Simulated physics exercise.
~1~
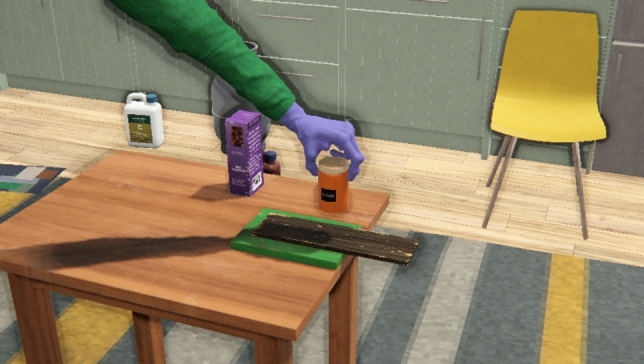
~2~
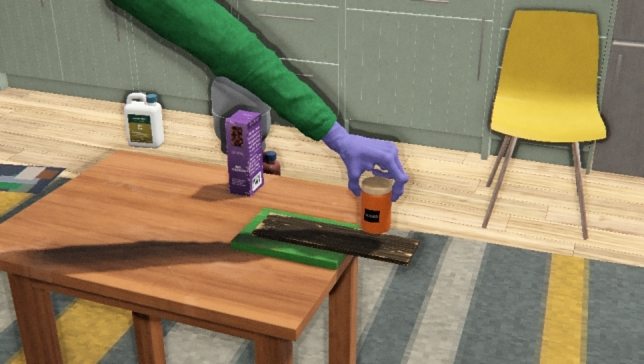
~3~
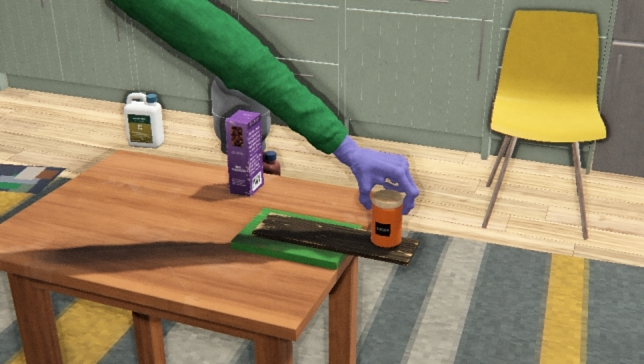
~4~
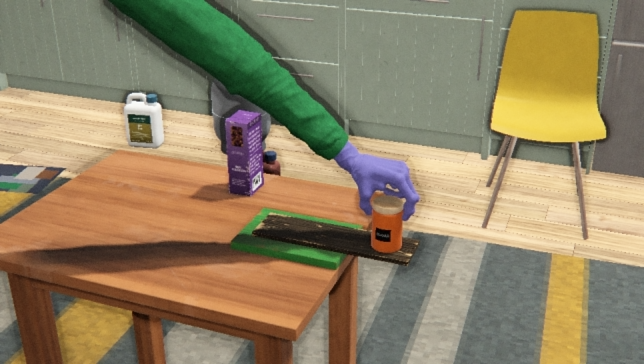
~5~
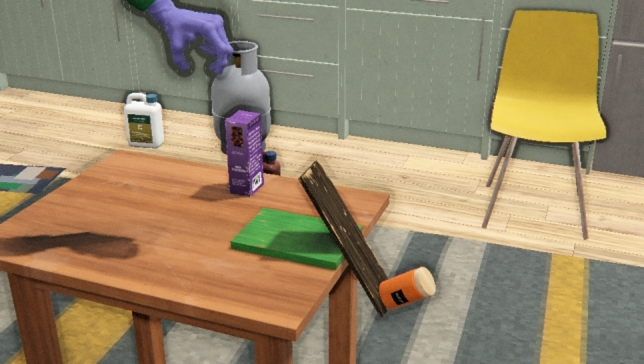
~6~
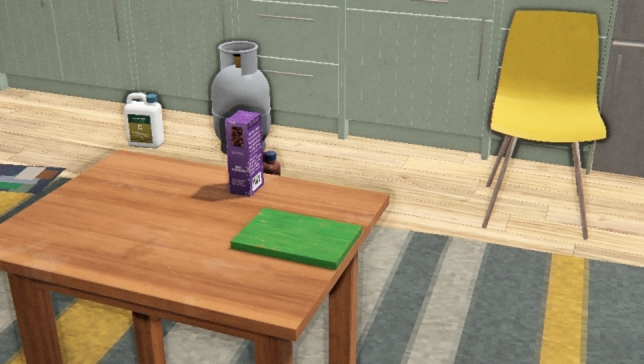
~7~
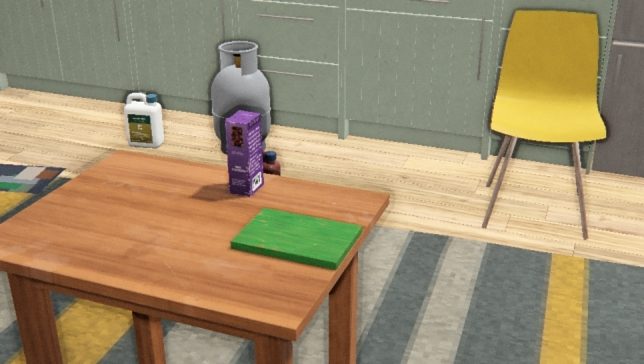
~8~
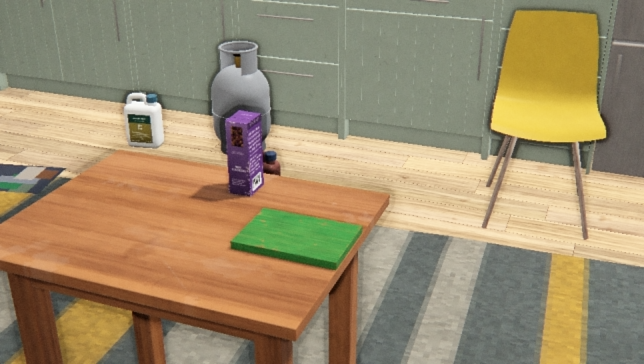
An orange jar is lowered by a purple-gloved hand onto the overhanging end of a black board resting on a green slab at the table's edge. As the hand withdraws, the board tips and both drop out of view, leaving the slab and purple carton in place.
